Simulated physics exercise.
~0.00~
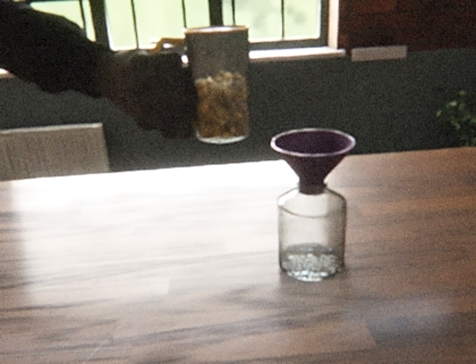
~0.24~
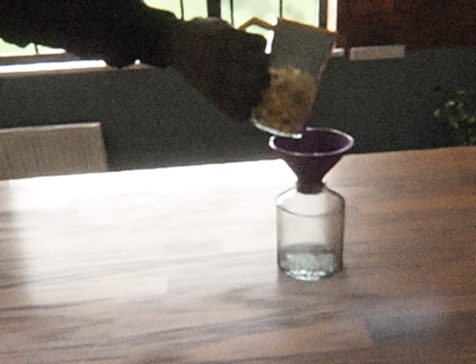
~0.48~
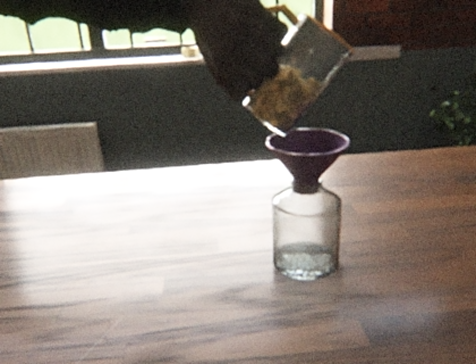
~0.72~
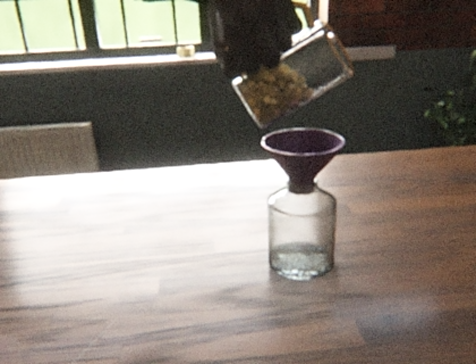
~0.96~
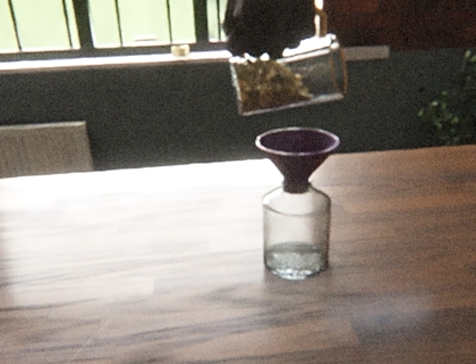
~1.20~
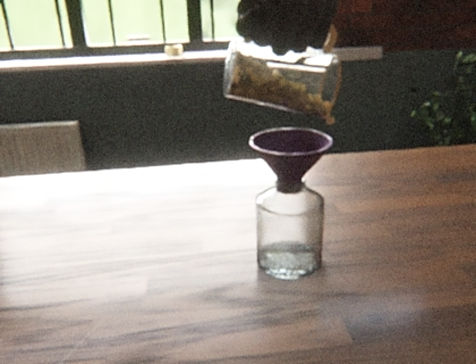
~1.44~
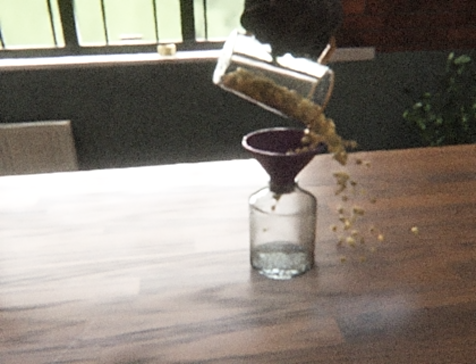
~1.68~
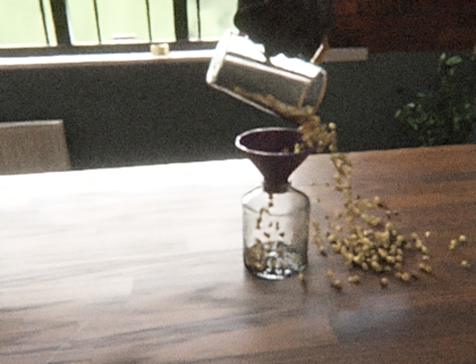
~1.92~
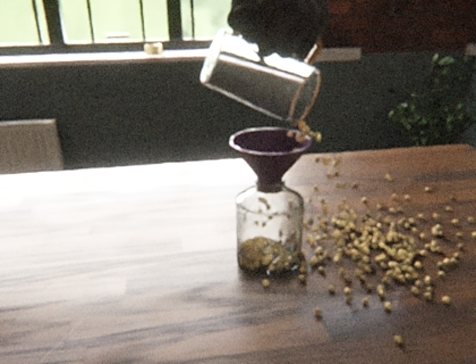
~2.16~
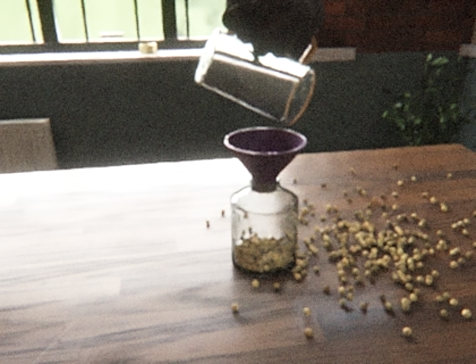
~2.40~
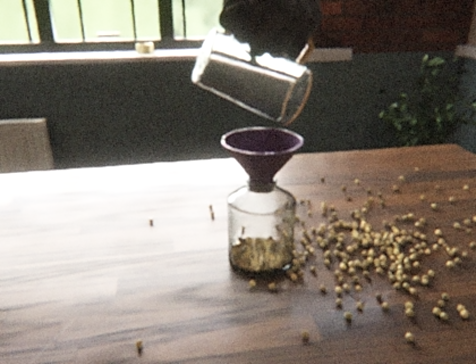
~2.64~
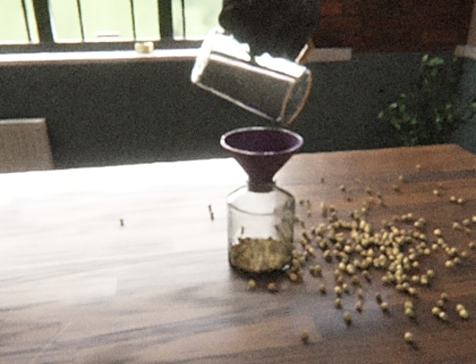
A purple funnel sits in the neck of a clear glass jar on a brown wooden table, seen from slightly above, with a bright window, a dark wall and a leafy plant behind. A dark, shadowy hand brings in a glass cup of yellowish beans from the left and tips it to the right above the funnel. The beans slide to the rim and pour out over the funnel's right side, some dropping into the jar while many bounce across the table. The view drifts slightly right. Finally the emptied cup hangs tilted, the jar holds a shallow heap, and most beans lie scattered, mainly to its right.
